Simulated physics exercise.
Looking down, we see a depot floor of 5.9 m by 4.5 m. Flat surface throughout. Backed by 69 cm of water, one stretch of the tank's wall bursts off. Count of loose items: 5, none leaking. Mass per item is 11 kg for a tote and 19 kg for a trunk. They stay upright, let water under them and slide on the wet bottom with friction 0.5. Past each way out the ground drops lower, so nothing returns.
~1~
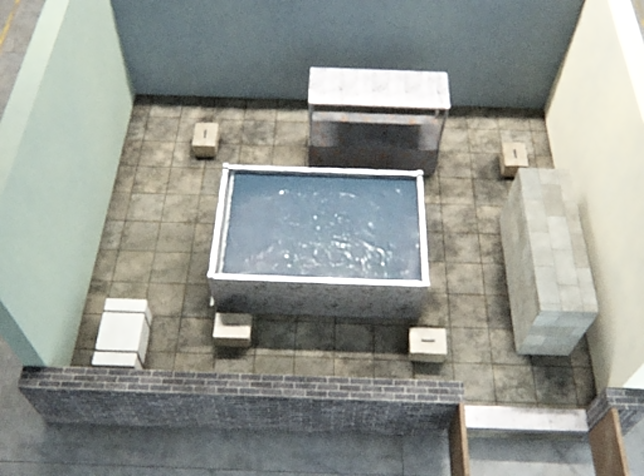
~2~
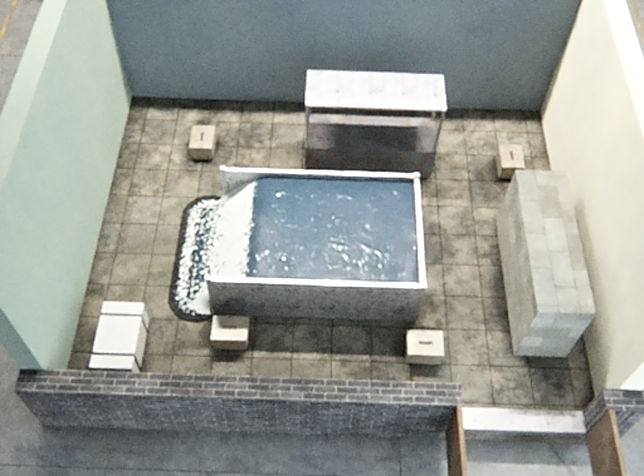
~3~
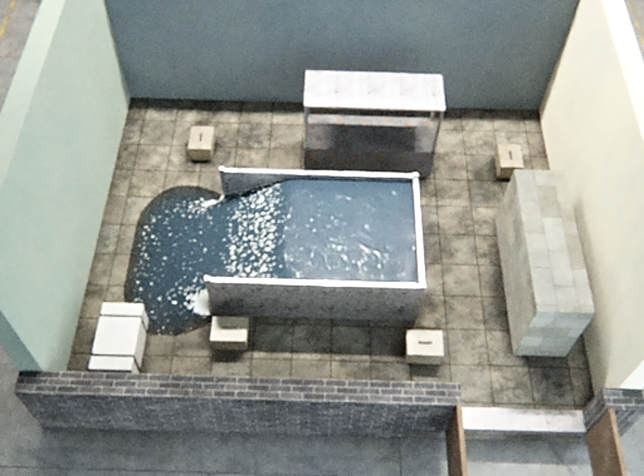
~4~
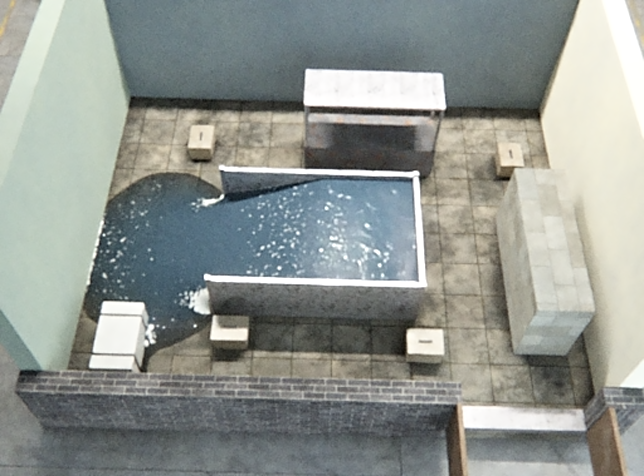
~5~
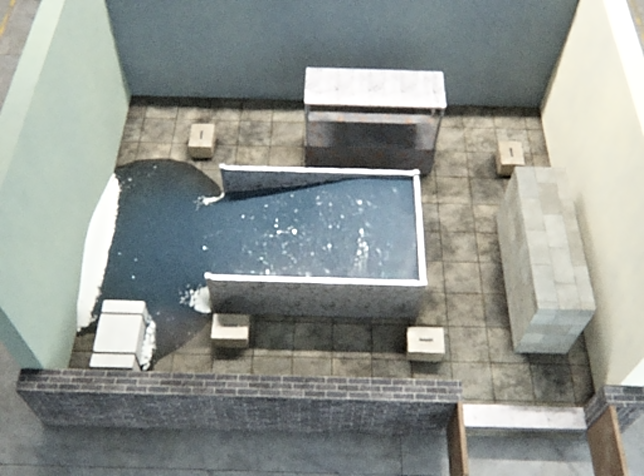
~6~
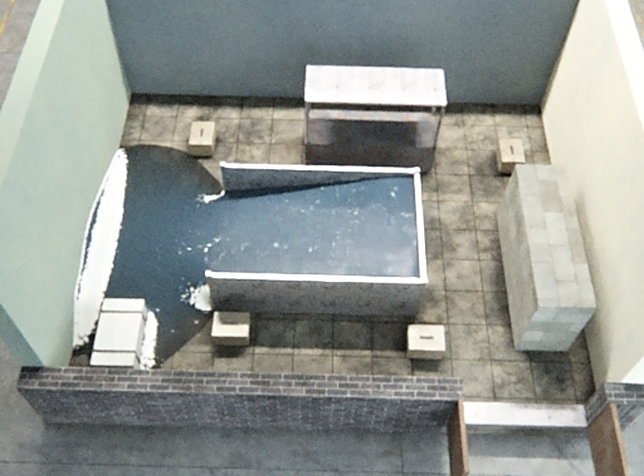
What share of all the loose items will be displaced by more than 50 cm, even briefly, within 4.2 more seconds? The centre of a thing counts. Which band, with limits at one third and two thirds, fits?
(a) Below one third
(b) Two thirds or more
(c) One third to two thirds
Two thirds or more.
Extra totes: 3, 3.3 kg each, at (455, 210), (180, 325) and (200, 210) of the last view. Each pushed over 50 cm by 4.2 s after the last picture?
First does not reach it, second exceeds it, third exceeds it.
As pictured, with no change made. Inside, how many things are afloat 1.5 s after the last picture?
At that instant the tally stands at 0.
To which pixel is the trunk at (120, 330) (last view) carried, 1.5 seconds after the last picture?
Near (171, 324).
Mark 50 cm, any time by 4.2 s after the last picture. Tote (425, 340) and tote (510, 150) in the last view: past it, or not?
In order: Beyond the mark, within the mark.
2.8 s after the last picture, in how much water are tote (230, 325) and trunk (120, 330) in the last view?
Roughly 11 and 13 cm.
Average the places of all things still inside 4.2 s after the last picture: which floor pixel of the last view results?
Roughly at (437, 263).
Then, 0.4 s after the last picture 0 of 5 are over 50 cm from their spots; 0 afloat.
Then, 1.5 s after the last picture 1 of 5 are over 50 cm from their spots; 0 afloat.
Then, 2.8 s after the last picture 4 of 5 are over 50 cm from their spots; 2 afloat.
Then, 4.2 s after the last picture 4 of 5 are over 50 cm from their spots, and 4 have been at some point; 3 afloat.
